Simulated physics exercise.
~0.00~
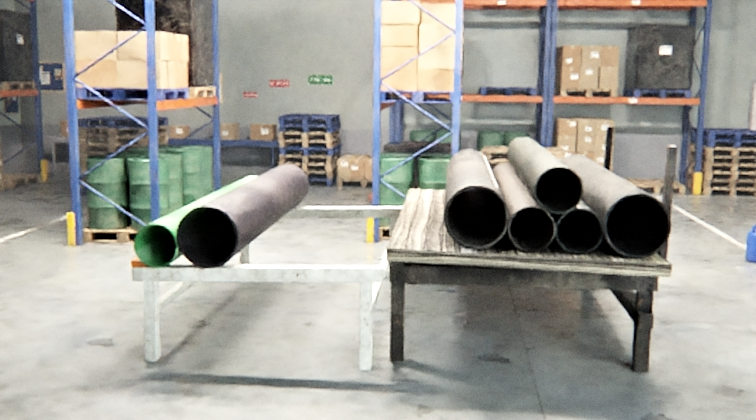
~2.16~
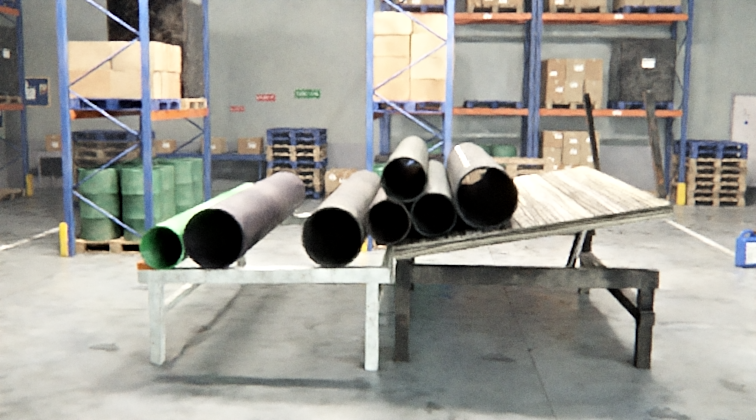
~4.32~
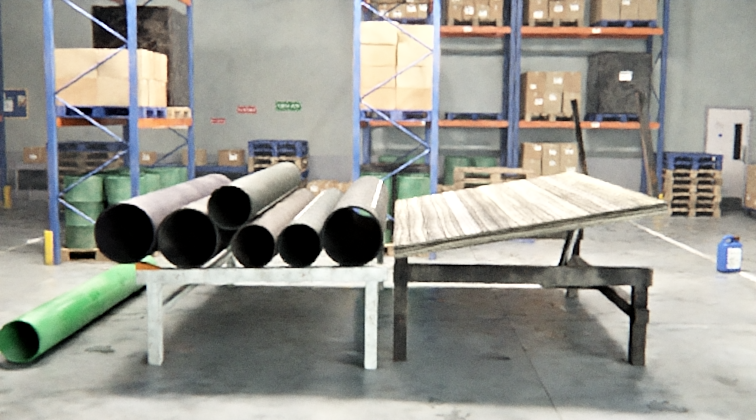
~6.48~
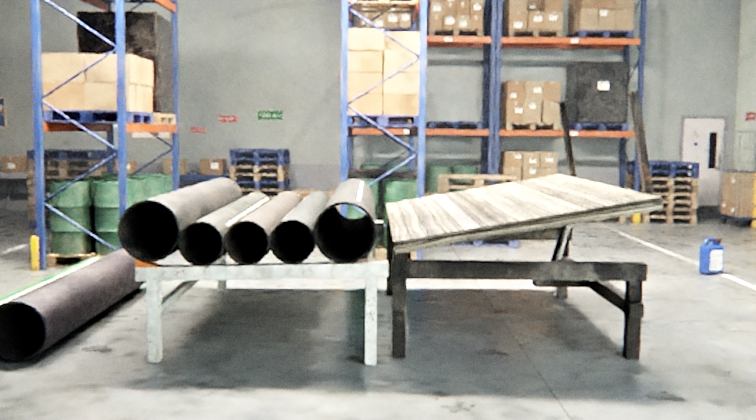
Pipes roll left off a tilting deck onto a rack, and two, one green, end on the floor.
